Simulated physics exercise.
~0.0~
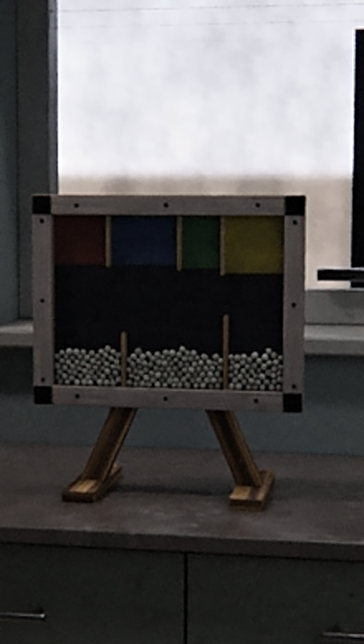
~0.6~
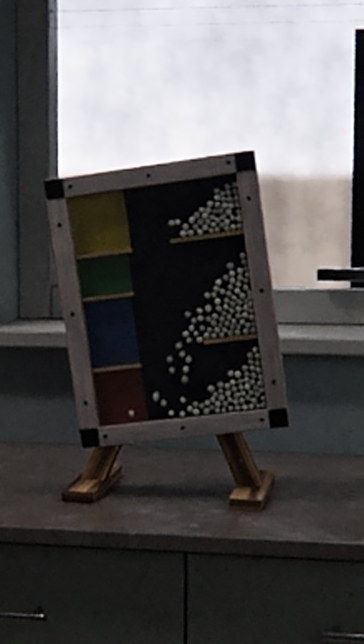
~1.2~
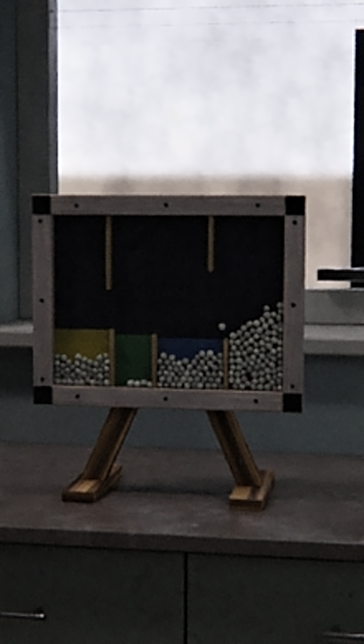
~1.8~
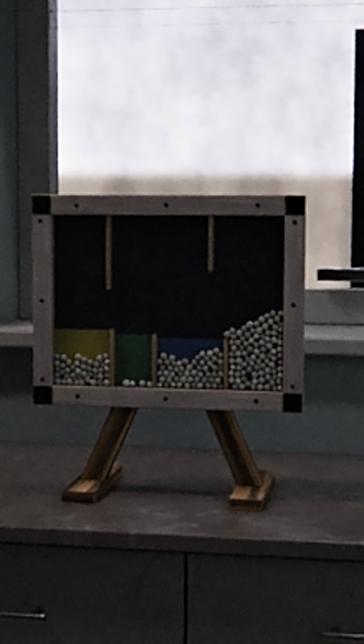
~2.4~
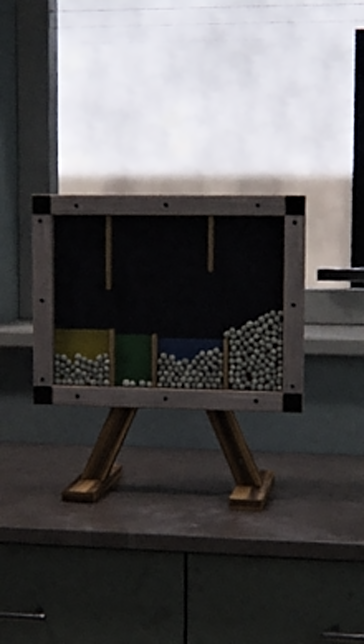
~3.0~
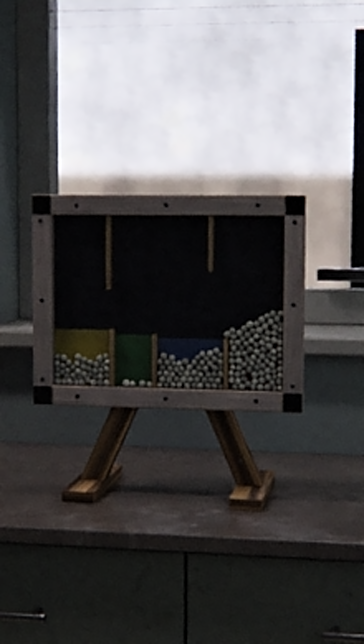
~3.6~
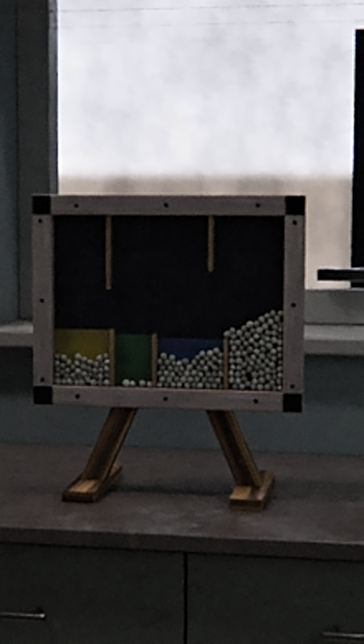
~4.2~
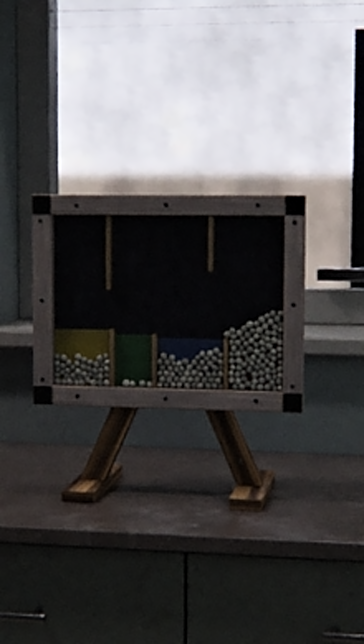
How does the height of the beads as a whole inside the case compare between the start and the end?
At the start they lay in a low, fairly even layer along the bottom. By the end they sat slightly higher overall, still in the lower part of the case, with the tallest heap at the right.
On a counter by a window, a framed case of white beads on wooden legs turned leftward until it was upside down, and the beads tumbled into the coloured pockets, settling highest at the right, with only a few in the green one.
